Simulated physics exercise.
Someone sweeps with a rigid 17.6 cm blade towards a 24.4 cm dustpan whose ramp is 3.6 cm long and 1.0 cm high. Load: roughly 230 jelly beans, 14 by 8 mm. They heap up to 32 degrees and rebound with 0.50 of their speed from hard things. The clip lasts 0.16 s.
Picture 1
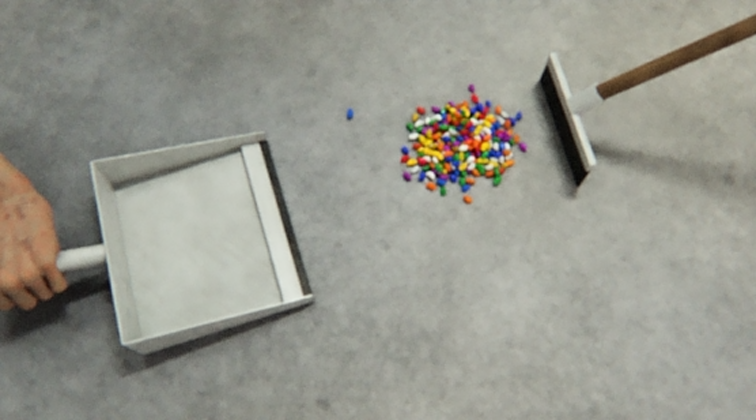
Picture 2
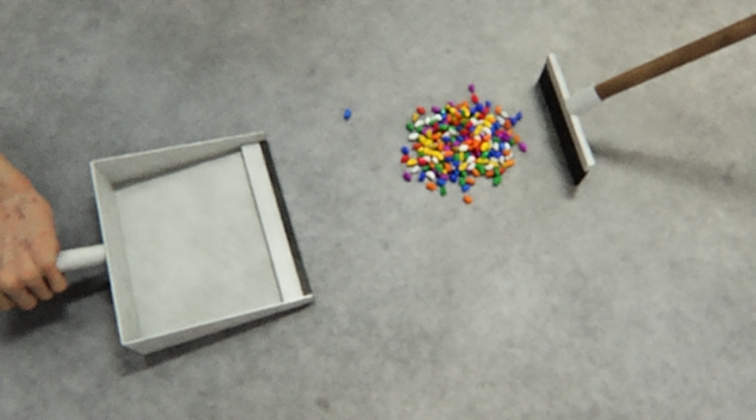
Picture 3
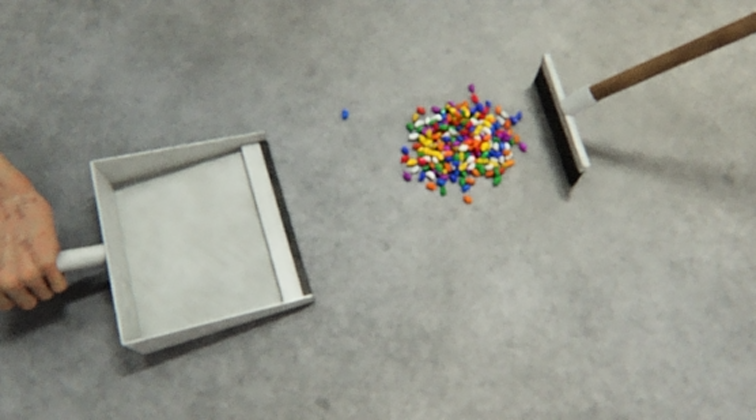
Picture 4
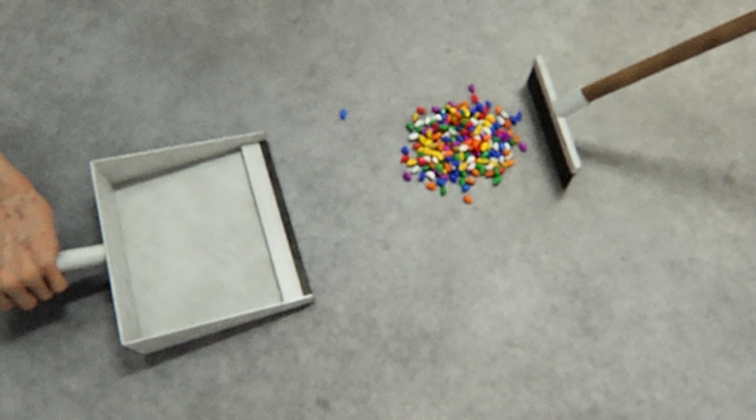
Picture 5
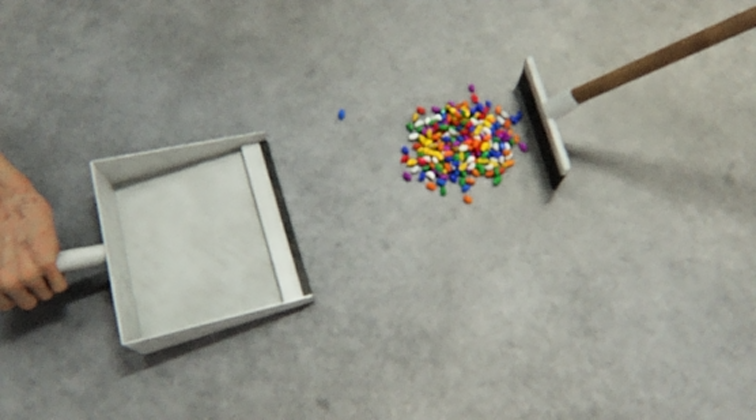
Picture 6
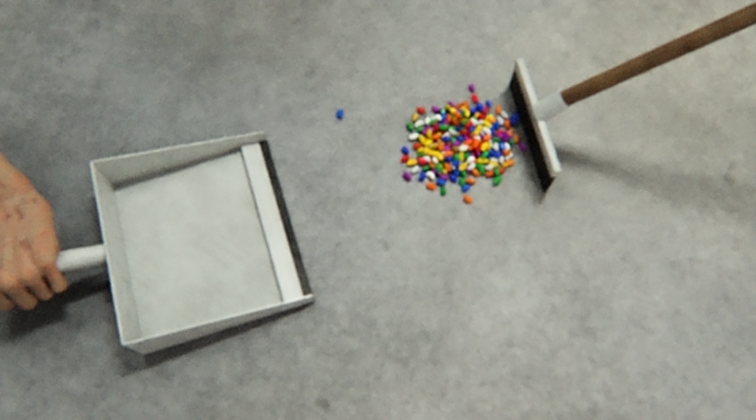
On a grey concrete floor, a hand held a white dustpan still at the left while a wooden-handled broom slid slowly leftward up to the edge of a pile of colourful jelly beans.
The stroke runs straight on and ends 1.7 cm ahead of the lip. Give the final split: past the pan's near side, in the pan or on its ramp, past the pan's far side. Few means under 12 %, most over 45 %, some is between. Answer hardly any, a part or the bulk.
Past the pan's near side: Hardly any; in the pan or on its ramp: A part; past the pan's far side: A part.
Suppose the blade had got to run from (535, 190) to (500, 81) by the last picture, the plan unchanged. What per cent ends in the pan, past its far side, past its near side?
Pan 30, far 15, near 0.
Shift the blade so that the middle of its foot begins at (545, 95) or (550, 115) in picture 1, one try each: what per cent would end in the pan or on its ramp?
About 20 and 30 per cent.
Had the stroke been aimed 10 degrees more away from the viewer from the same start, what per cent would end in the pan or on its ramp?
It would be near 20 per cent.
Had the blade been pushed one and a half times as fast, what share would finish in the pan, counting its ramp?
In that case some 35 per cent.
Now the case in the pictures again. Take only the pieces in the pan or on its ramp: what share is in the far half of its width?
Roughly 90 per cent.
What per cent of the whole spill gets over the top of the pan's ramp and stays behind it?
About 10 per cent.
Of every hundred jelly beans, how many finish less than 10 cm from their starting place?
Roughly 5 per cent.
Then, 0.38 s after the last picture, middle of the blade 20 cm from the lip; 0 % over the lip, far side 10 %, near side 0 %.
Then, 0.63 s after the last picture, middle of the blade 9 cm from the lip; 0 % over the lip, far side 15 %, near side 0 %.
Then, 0.98 s after the last picture, middle of the blade 3 cm from the lip; 35 % over the lip, far side 25 %, near side 0 %.
In the end, near side 0 %, pan 35 %, far side 25 %, in front of the lip or behind the blade 40 %.
